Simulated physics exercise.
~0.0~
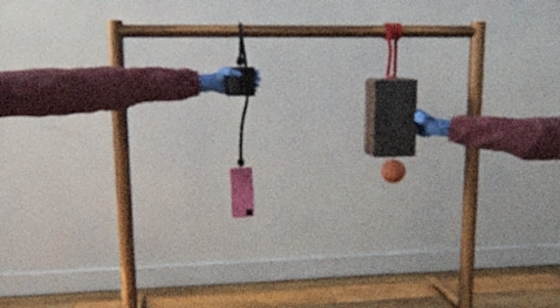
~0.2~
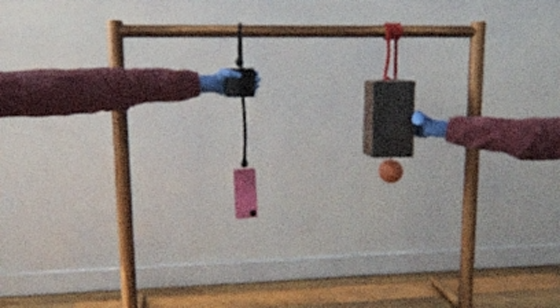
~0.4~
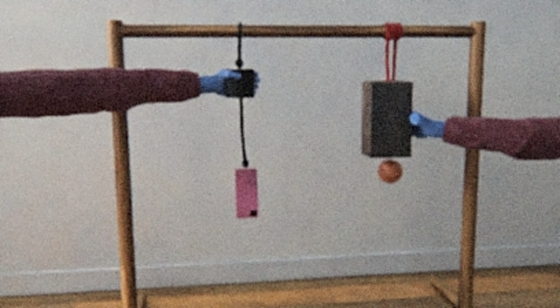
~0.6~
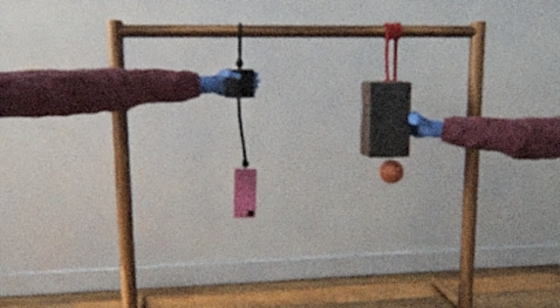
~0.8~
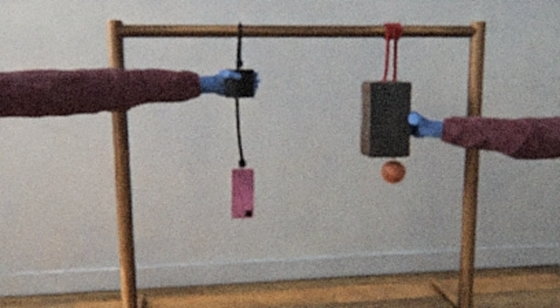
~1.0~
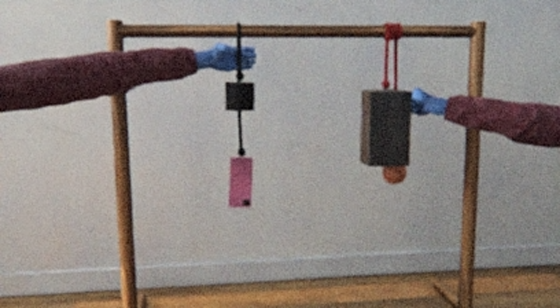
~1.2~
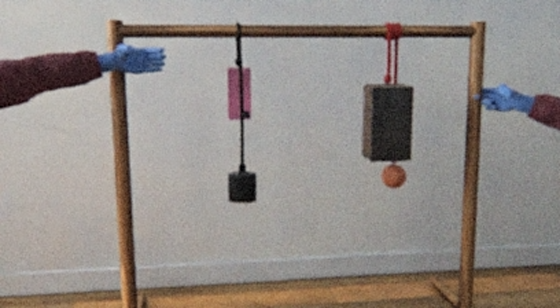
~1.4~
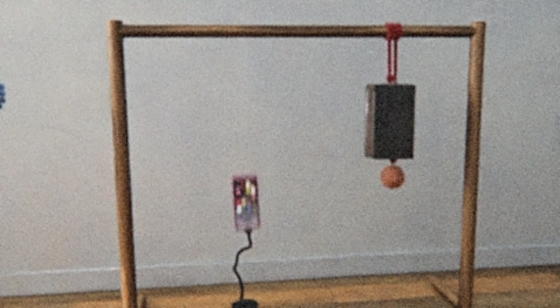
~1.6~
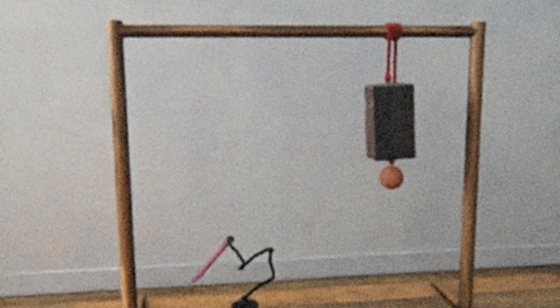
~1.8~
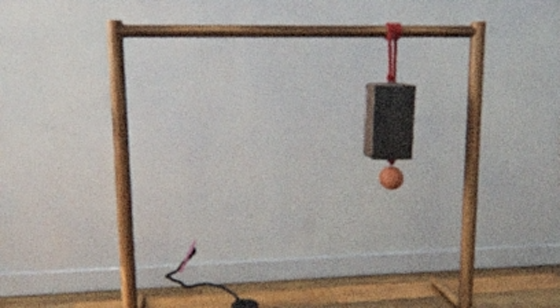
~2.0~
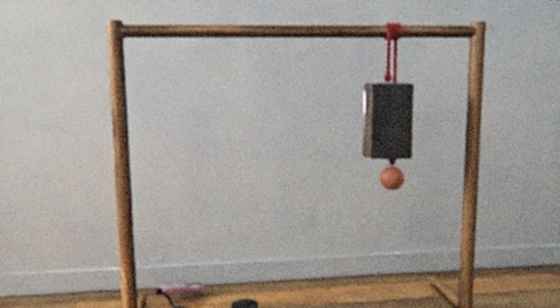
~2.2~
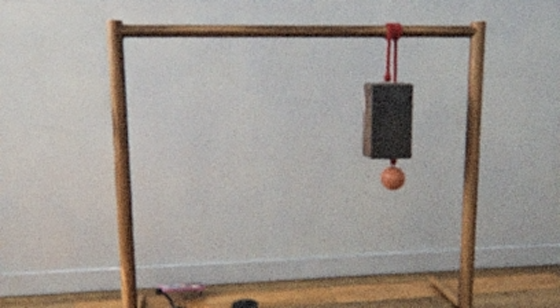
Under a wooden rail against a grey wall, hands releasing hanging objects, black block and pink phone falling, brown case staying suspended.
